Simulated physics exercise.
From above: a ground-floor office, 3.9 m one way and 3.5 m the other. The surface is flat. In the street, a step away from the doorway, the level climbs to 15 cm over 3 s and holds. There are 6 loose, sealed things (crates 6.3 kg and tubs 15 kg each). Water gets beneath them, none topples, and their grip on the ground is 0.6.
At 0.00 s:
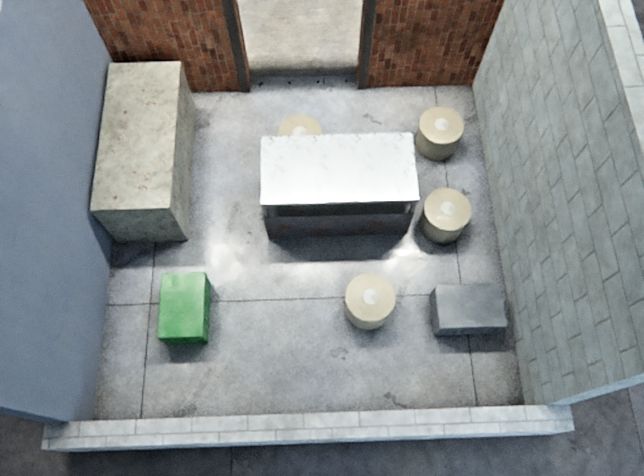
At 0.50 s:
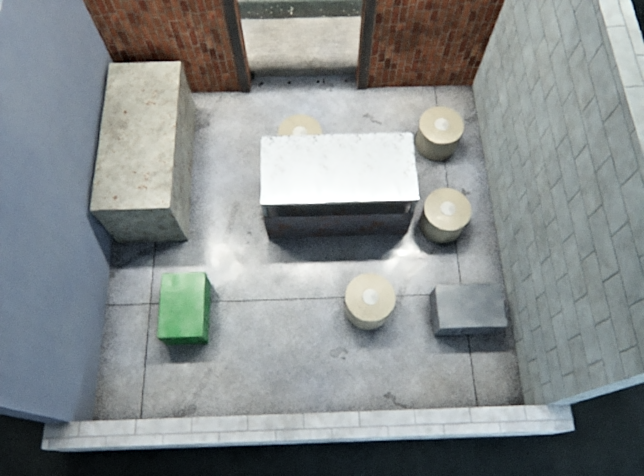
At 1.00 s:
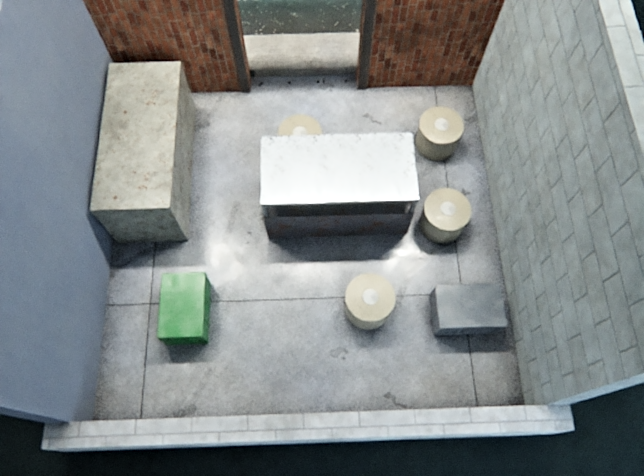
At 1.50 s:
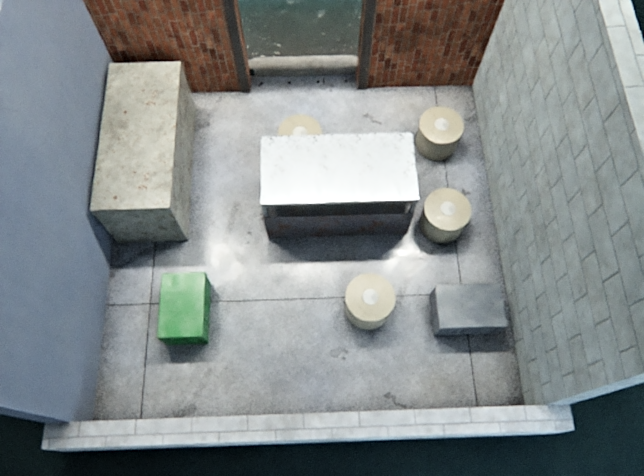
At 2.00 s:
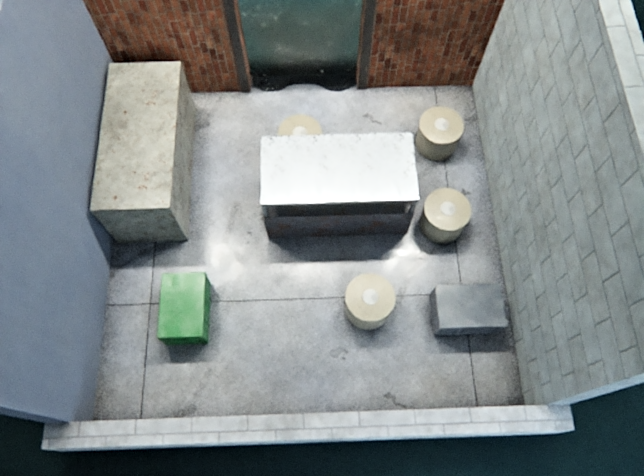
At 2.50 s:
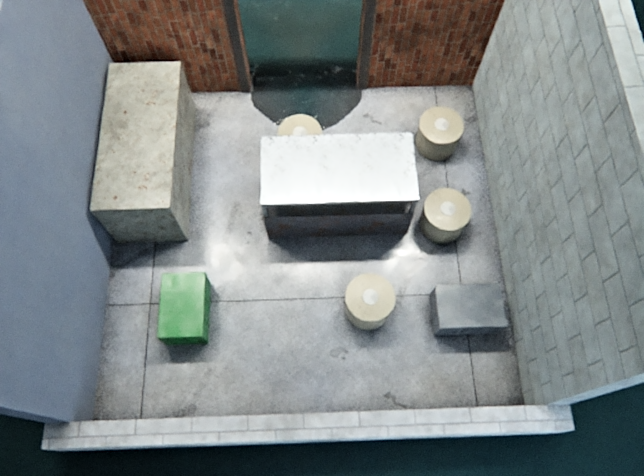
Dark water crept up the street outside the doorway of a small walled office seen from above, then slipped over the threshold and spread across the floor inside, while the crates and tubs stayed put.
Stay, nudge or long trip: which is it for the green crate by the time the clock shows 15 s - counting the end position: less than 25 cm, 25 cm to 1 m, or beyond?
Green crate moves a short way.
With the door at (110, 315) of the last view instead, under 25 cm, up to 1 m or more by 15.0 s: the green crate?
In that case the green crate ends far away.
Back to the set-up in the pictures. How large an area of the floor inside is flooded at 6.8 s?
Roughly 9.5 m2.
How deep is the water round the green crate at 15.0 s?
Roughly 11 cm.
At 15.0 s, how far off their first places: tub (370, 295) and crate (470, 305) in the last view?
In turn: 0 cm, 50 cm.
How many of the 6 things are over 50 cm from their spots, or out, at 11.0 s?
I count 4.
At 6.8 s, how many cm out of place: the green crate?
Roughly 30 cm by then.
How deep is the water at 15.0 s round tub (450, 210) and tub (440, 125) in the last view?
Roughly 8 and 10 cm.
After 3.5 s the green crate is near (182, 304), 0.0 m from its start, aground; 0 afloat.
After 6.8 s the green crate is near (172, 341), 0.3 m from its start, aground; 0 afloat.
After 11.0 s the green crate is near (188, 375), 0.6 m from its start, afloat; 2 afloat.
After 15.0 s the green crate is near (193, 368), 0.6 m from its start, afloat; 3 afloat.
